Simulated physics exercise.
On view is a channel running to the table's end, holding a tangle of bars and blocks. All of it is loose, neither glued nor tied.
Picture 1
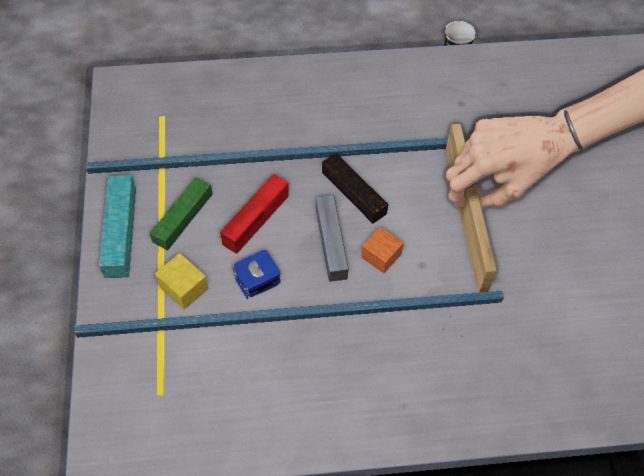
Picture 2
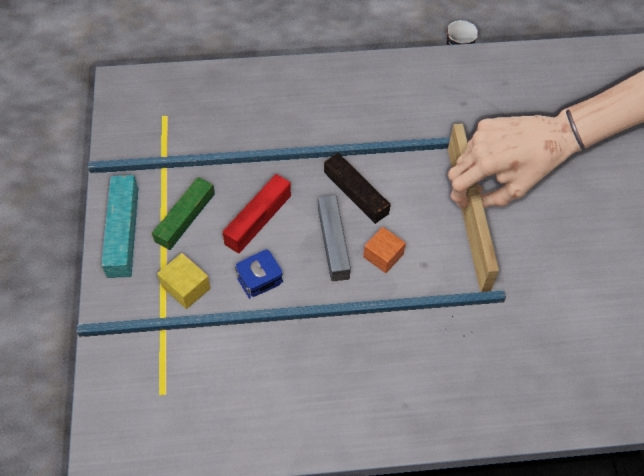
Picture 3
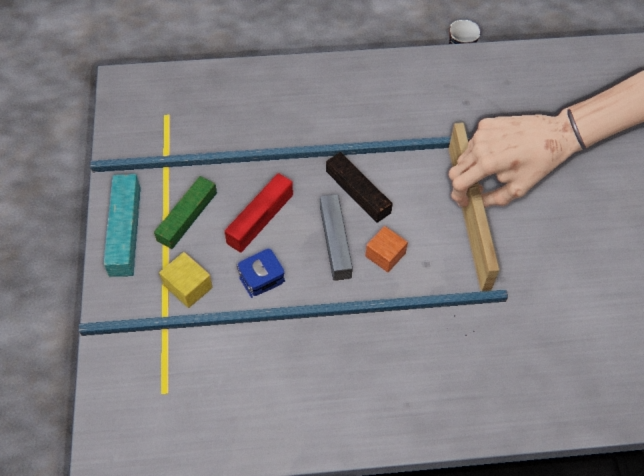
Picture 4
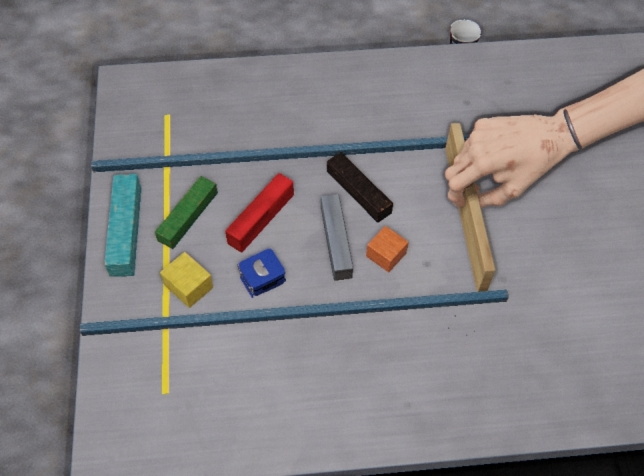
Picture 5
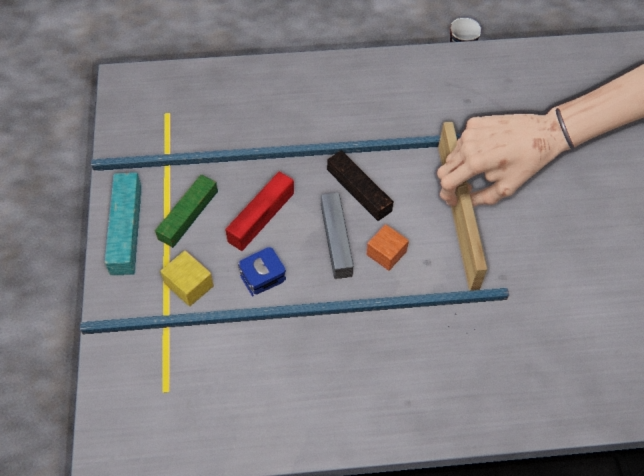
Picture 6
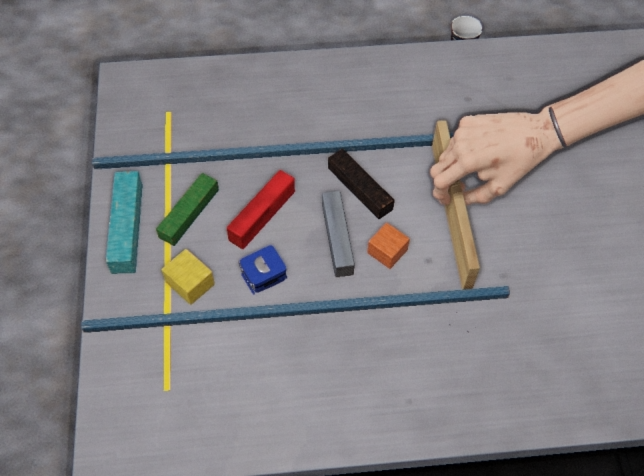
Hand holding a wooden board between two blue rails, then sliding it slightly left towards loose coloured bars and blocks lying still.
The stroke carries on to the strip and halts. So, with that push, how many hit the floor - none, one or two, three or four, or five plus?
I'd say one or two.
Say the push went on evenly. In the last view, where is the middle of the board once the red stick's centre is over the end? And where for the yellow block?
Red stick: (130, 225); yellow block: (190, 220).
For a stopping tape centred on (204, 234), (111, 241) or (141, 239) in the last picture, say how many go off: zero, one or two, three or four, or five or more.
So, tape by tape, it's not one, then five or more, then either three or four.
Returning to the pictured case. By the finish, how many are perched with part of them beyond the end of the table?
2 is the number.
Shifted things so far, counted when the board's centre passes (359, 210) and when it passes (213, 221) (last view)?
Respectively 3 and 8.
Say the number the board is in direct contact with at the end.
My count gives 2.
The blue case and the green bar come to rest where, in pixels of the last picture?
Result: One at about (93, 292), the other at about (99, 203).
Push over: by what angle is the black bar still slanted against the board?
Angle: Around 0°.
A little later, none off yet; turquoise bar at rest near (125, 221); yellow block at rest near (188, 277); green bar at rest near (188, 209).
Next, none off yet; turquoise bar at rest near (125, 221); yellow block shifted a little near (174, 277); green bar at rest near (188, 209).
Later still, none off yet; turquoise bar moving near (114, 221); yellow block shifted well along near (100, 290); green bar shifted a little near (142, 202).
When it is over, the number that fall off is one or two; down, yellow block and turquoise bar.
